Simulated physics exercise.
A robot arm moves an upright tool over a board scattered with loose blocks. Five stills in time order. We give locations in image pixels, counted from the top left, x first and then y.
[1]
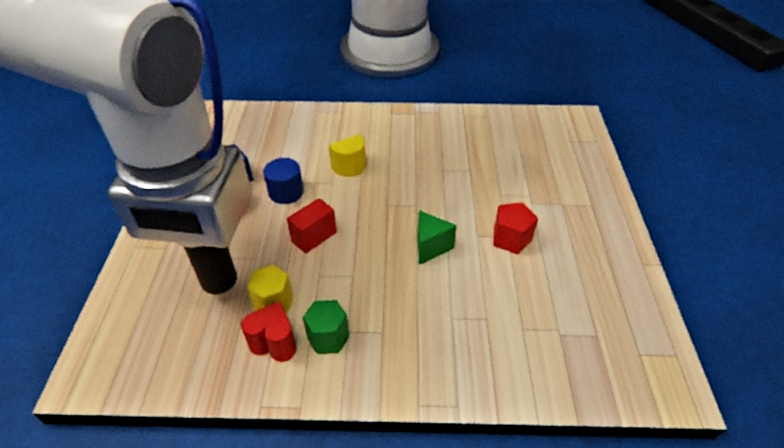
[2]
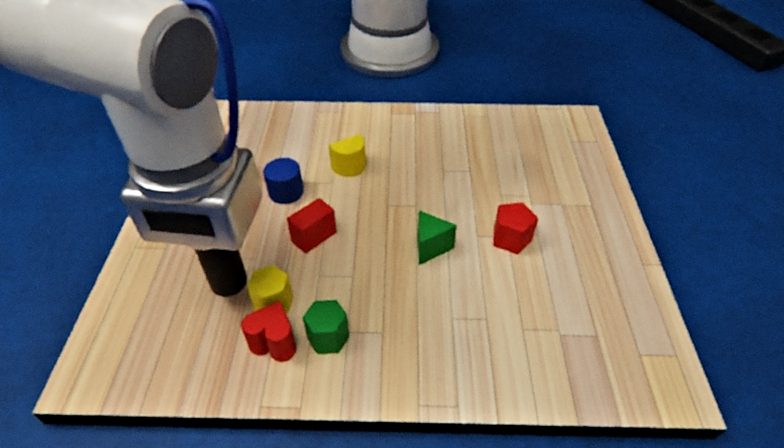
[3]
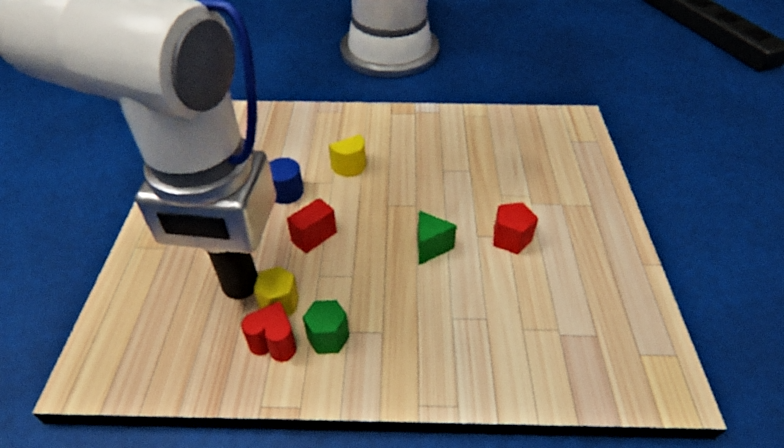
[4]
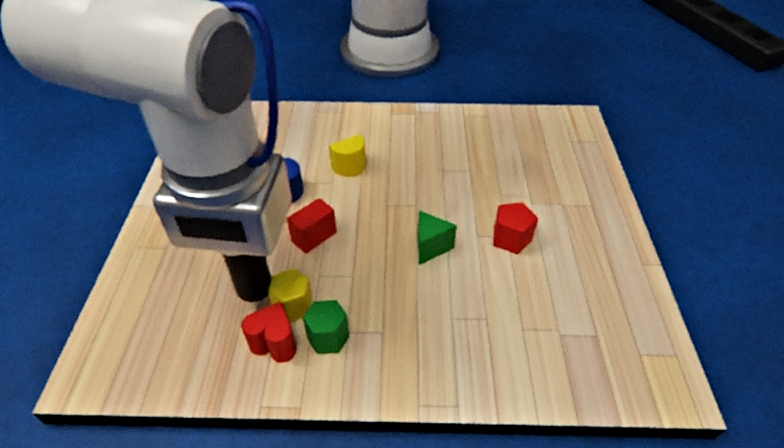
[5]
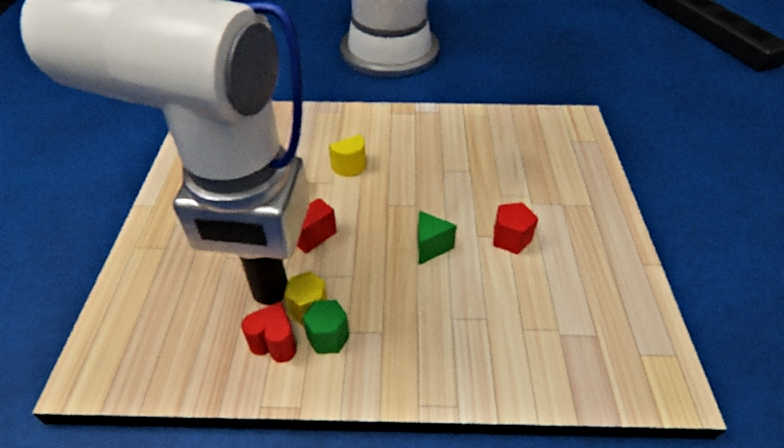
A robot arm moves right and pushes the yellow six-sided block toward the green one.
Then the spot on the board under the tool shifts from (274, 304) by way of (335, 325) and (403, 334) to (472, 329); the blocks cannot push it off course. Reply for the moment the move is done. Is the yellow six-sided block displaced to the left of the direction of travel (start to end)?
Yes, that is what happens.
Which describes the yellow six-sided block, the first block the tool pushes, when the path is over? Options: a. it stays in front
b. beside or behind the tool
(b)
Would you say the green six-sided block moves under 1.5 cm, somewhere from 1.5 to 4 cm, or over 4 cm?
It moves quite far, over 4 cm.
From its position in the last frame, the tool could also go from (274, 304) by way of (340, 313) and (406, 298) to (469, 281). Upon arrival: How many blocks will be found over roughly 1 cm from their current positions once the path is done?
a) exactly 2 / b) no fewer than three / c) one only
I'll go with a - exactly 2.
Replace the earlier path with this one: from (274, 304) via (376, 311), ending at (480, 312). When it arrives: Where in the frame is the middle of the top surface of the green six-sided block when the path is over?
Top centre: (346, 323).
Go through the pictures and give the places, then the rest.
The first picture shows lower end of the tool at (219, 280), tops of blocks, red heart block at (268, 321), yellow six-sided block at (268, 280), red oblong at (310, 213), green six-sided block at (325, 315).
The second picture shows tool at (229, 282), blocks as before.
The third picture shows tool at (241, 285), yellow six-sided block at (274, 281).
The fourth picture shows tool at (255, 287), yellow six-sided block at (288, 284).
The fifth picture shows tool at (271, 290), red heart block at (268, 322), yellow six-sided block at (304, 287), red oblong at (310, 213), green six-sided block at (325, 315).
On the path given first. One third of the way, tool at (333, 312); red heart block at (279, 325), turned 45° clockwise; yellow six-sided block at (369, 290), turned 45° anticlockwise; green six-sided block at (355, 330), turned 75° clockwise.
Two thirds of the way, tool at (404, 321); red heart block at (279, 325), turned 45° clockwise; yellow six-sided block at (419, 283); green six-sided block at (392, 349).
At the end, tool at (474, 316); red heart block at (279, 325), turned 45° clockwise; yellow six-sided block at (440, 278), turned 205° anticlockwise; red oblong not moved; green six-sided block at (392, 349), turned 170° clockwise.
